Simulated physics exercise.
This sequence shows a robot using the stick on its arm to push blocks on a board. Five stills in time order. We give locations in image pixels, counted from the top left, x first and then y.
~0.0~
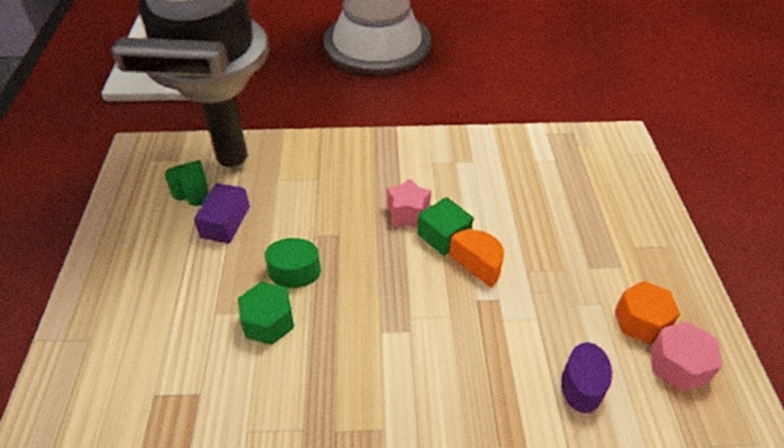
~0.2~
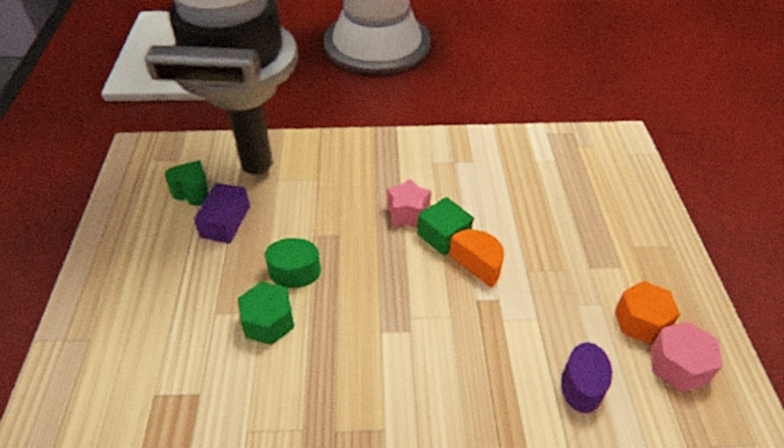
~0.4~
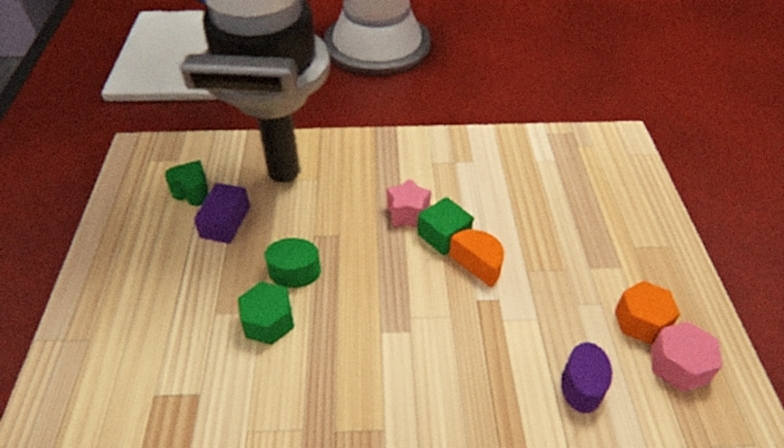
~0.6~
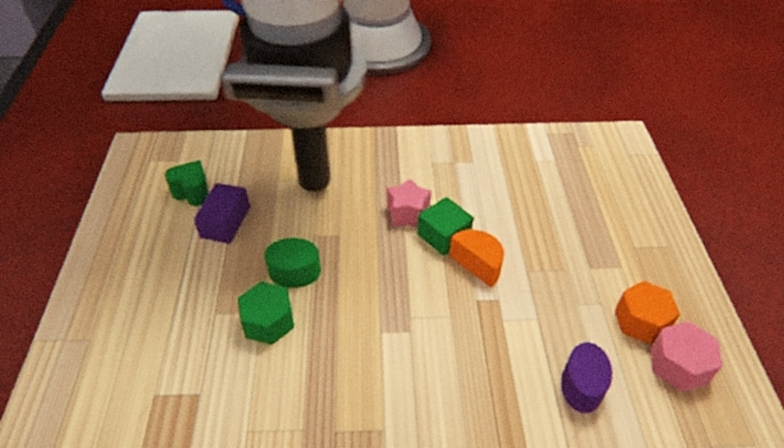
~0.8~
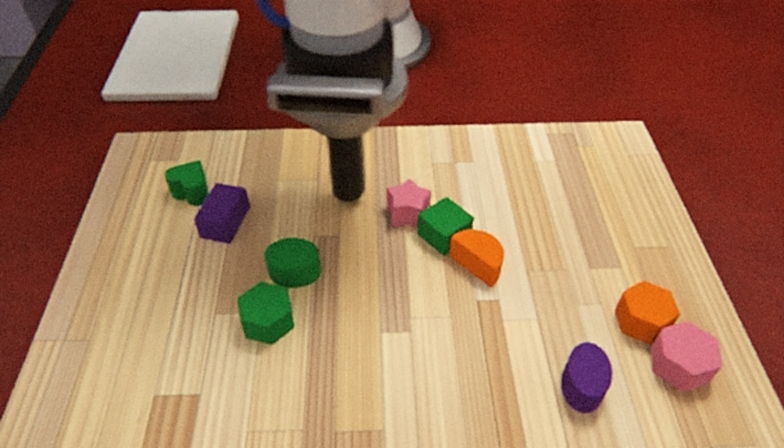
The robot arm's dark stick moves right across the board toward the pink star, touching no blocks.
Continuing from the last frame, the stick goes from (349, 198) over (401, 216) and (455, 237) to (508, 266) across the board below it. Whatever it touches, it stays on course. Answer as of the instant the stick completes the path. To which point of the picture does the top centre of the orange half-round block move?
Its top middle will sit at (571, 309).
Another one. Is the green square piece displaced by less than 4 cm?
In short: No.
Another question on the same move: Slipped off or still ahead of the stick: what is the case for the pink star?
The stick loses it on the way.
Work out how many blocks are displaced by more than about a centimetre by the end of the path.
The push moves three or more blocks more than 1 cm.
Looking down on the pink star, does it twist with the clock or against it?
Rotates counter-clockwise.
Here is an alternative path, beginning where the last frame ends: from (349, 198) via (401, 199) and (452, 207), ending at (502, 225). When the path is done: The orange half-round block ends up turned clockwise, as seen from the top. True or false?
The claim does not hold.
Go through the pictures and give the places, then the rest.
In the first frame, stick's lower end (232, 157); pink star (409, 194); green square piece (446, 215); orange half-round block (482, 245).
In the second frame, stick (257, 164); blocks still.
In the third frame, stick (284, 172); blocks still.
In the fourth frame, stick (315, 180); blocks still.
In the fifth frame, stick (349, 190); pink star (409, 194); green square piece (446, 215); orange half-round block (482, 245).
On the path given first. One third of the way, stick (402, 208); pink star (437, 197); green square piece (463, 224), turned 10° clockwise; orange half-round block (494, 253).
Two thirds of the way, stick (457, 229); pink star (468, 193), turned 50° anticlockwise; green square piece (494, 238); orange half-round block (517, 270), turned 20° anticlockwise.
At the end, stick (510, 258); pink star (469, 193), turned 50° anticlockwise; green square piece (549, 271), turned 15° clockwise; orange half-round block (571, 309), turned 15° anticlockwise.
